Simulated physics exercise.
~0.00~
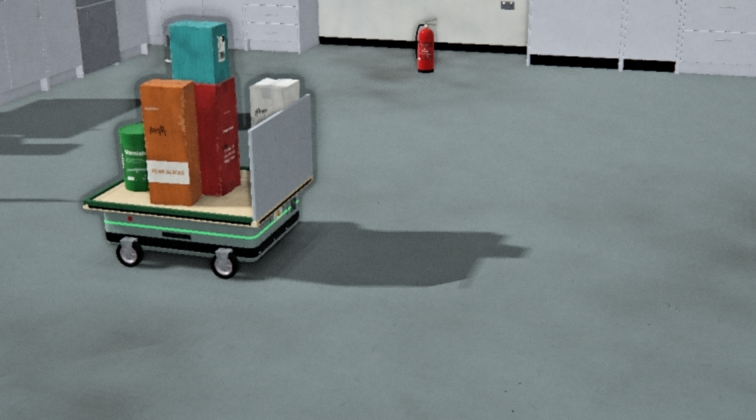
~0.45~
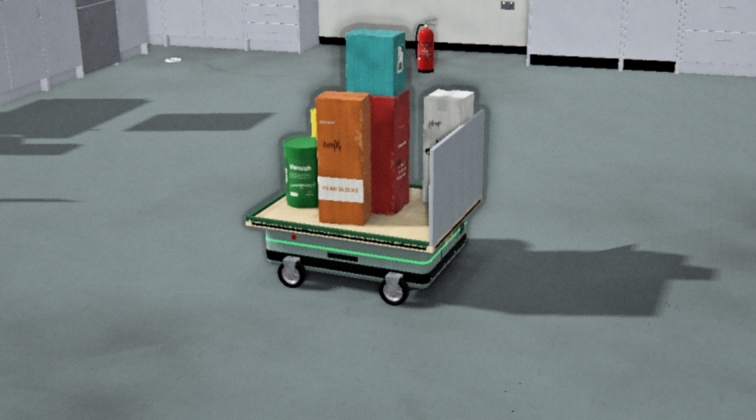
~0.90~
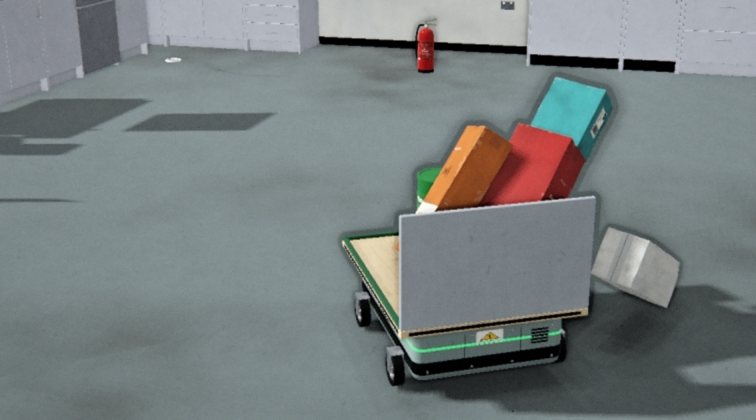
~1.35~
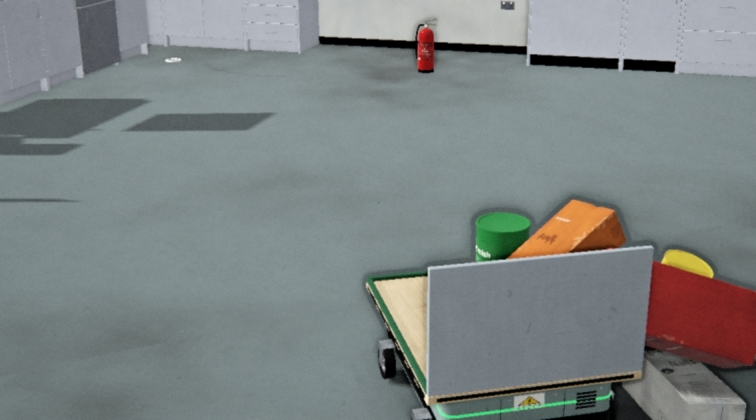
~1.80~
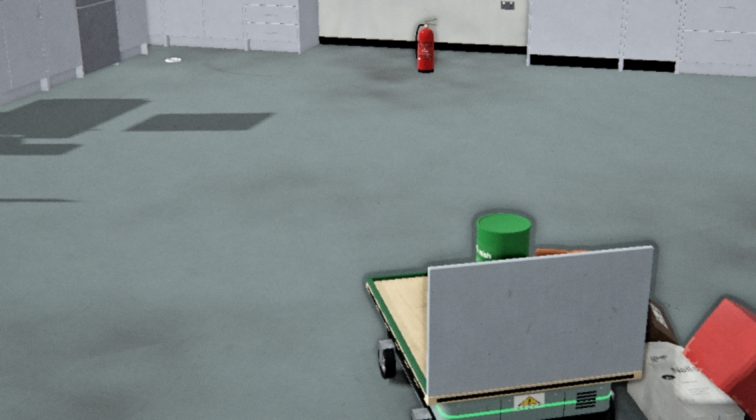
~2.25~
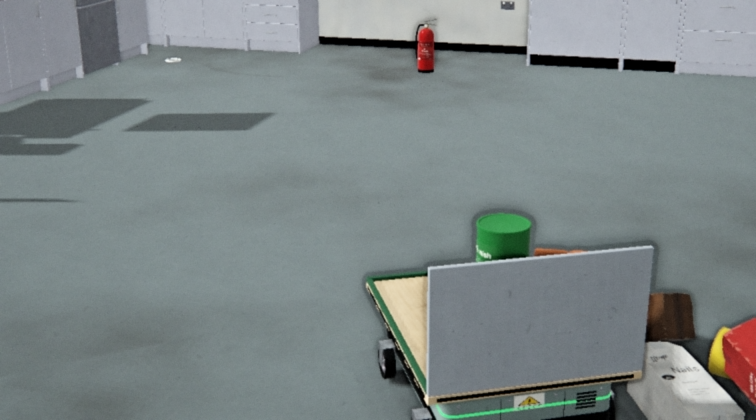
Robot cart turning and stopping as its unfastened boxes topple and spill to the right, leaving a green pail standing on deck.
